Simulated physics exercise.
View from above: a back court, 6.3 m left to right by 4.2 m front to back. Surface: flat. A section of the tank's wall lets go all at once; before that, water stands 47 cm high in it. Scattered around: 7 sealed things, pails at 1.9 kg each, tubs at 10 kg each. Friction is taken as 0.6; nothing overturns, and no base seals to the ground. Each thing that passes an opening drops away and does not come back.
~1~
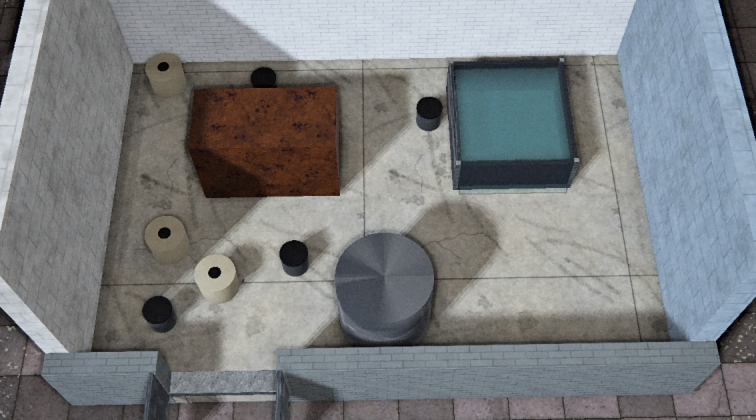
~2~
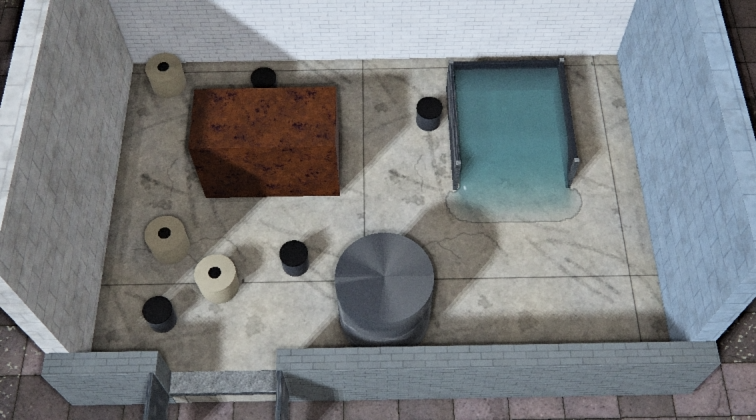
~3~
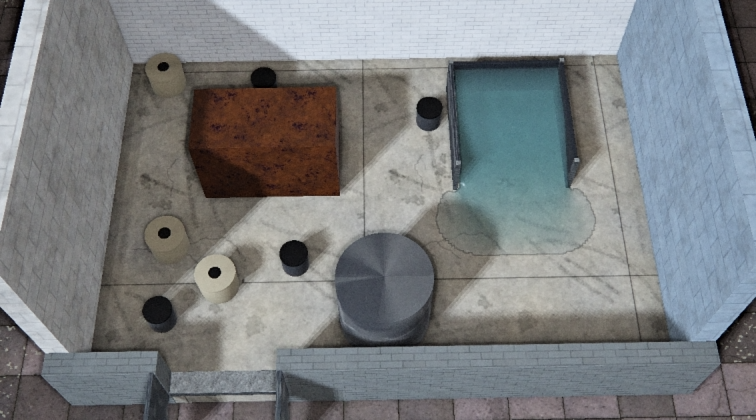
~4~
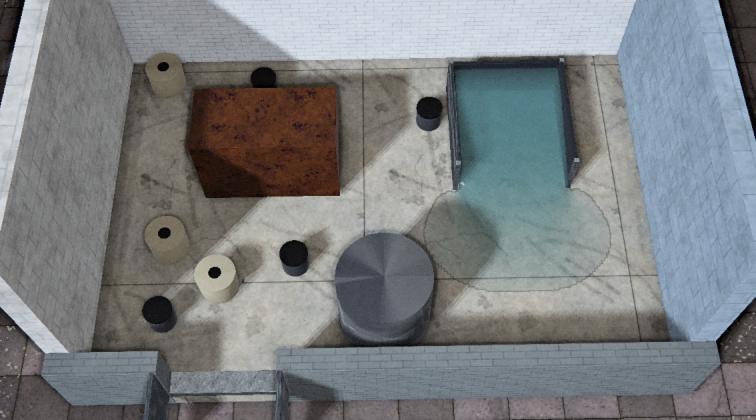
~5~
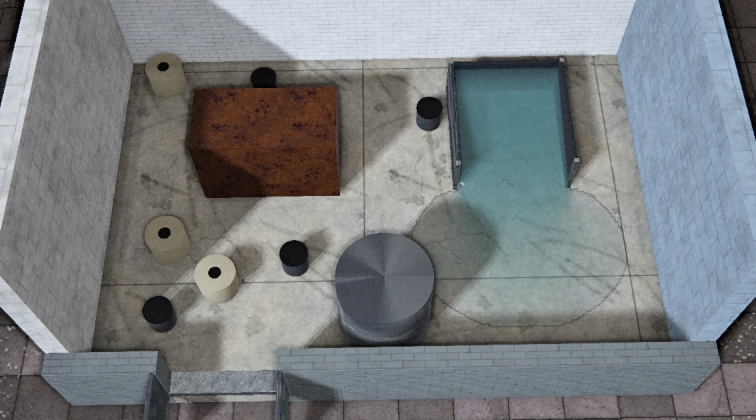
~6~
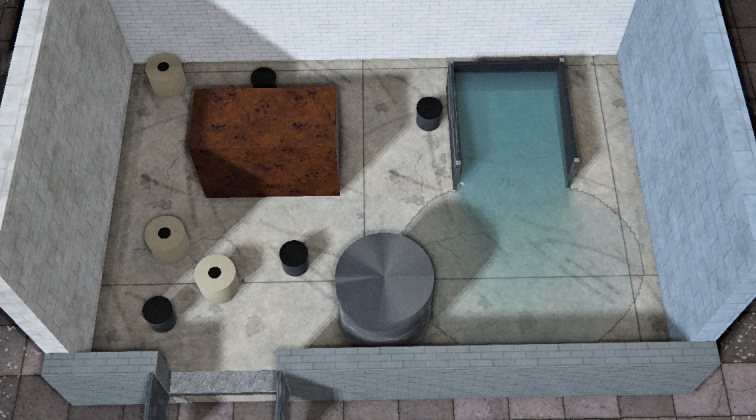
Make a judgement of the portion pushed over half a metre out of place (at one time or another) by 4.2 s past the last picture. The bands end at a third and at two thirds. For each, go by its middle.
Below one third.
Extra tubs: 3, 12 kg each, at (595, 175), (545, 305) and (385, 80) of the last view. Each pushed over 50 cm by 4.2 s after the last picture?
Above, above, below.
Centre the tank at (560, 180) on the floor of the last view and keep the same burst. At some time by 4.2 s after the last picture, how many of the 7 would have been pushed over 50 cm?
In that case the number is 1.
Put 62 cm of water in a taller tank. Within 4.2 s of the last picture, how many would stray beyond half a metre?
Count: 2.
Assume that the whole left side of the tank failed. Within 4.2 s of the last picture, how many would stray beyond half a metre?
Then 6 of them would.
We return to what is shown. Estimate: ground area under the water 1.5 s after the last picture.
Some 9.5 m2 of it.
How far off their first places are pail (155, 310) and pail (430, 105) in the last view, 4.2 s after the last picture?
10 cm and 0 cm.
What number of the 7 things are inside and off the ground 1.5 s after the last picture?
At that point I count 0.
Then, 0.4 s after the last picture 0 of 7 are over 50 cm from their spots; 0 afloat.
Then, 1.5 s after the last picture 0 of 7 are over 50 cm from their spots; 0 afloat.
Then, 2.8 s after the last picture 0 of 7 are over 50 cm from their spots; 0 afloat.
Then, 4.2 s after the last picture 0 of 7 are over 50 cm from their spots, and 0 have been at some point; 0 afloat.
